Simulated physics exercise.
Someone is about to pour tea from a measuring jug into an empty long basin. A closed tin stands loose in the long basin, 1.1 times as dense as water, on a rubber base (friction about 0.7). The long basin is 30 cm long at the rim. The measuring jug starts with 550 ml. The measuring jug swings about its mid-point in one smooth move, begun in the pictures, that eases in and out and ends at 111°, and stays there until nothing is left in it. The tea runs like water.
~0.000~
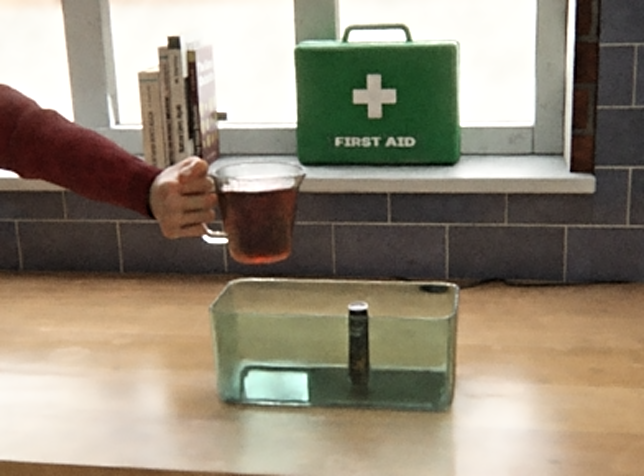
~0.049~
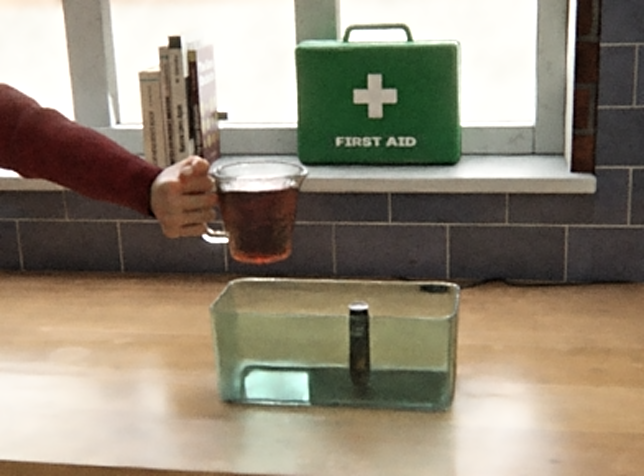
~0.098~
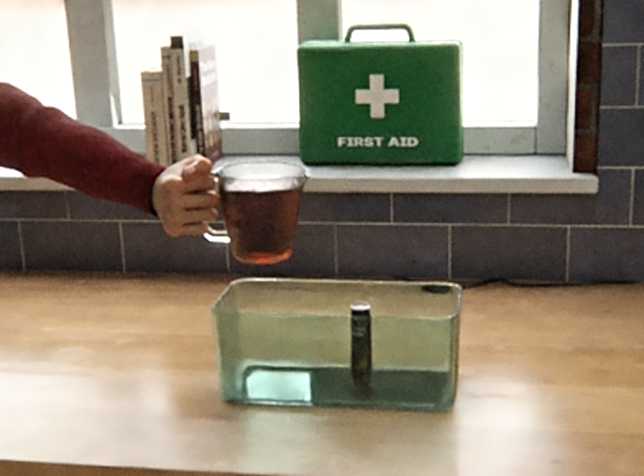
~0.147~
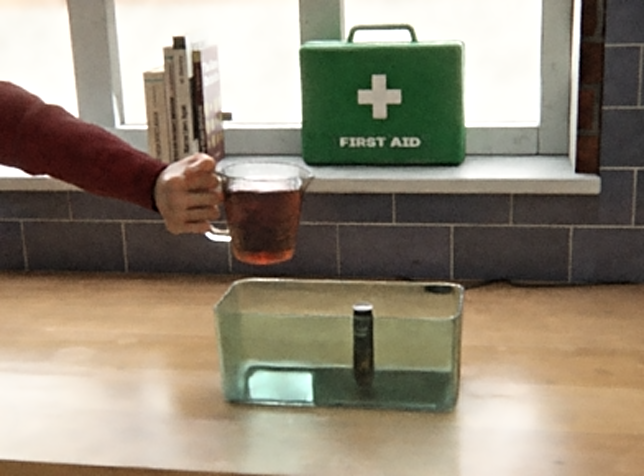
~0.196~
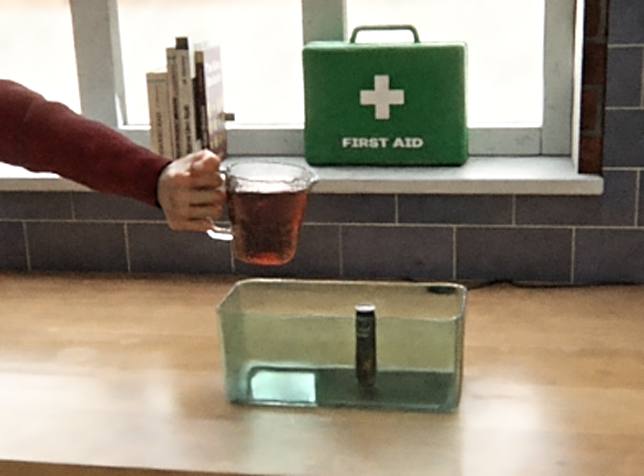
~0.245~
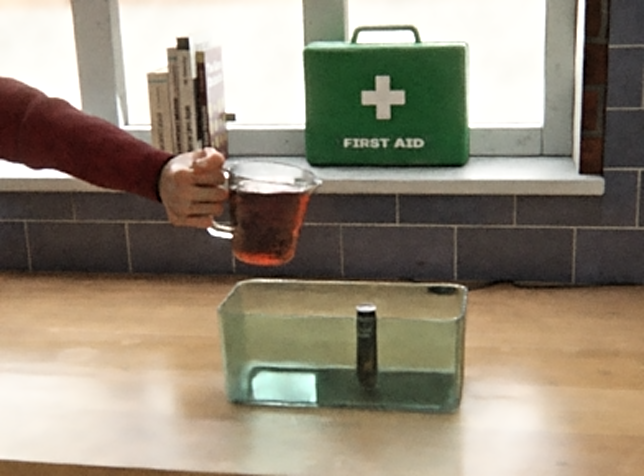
At the start, a hand in a dark red sleeve holds a clear jug of reddish-brown tea level above a long, green-tinted basin with a dark upright cylinder inside. The view drifts very slightly, and then the hand gradually tilts the jug a little to the right.
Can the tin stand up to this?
It falls.
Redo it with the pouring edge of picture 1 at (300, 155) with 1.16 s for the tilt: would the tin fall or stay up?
Then it falls.
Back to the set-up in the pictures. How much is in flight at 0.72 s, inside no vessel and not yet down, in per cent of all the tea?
Some 16 per cent.
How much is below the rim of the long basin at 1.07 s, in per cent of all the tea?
Near 72 in a hundred.
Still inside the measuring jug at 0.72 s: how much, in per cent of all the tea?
Near 76 in a hundred.
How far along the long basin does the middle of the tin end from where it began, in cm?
Some 6.5 cm.
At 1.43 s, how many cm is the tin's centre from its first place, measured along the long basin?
Some 6 cm.
Then, 0.72 s in, the tilt is 63° and 75 per cent is still to pour; the tin stands where it began.
Then, 1.07 s in, the tilt is 101° and 15 per cent is still to pour; the tin stands where it began.
Then, 1.43 s in, the tilt is 111° and 0 per cent is still to pour; the tin lies on its side.
Then, 1.83 s in, the tilt is 111° and 0 per cent is still to pour; the tin lies on its side.
Finally, the tin lies on its side.
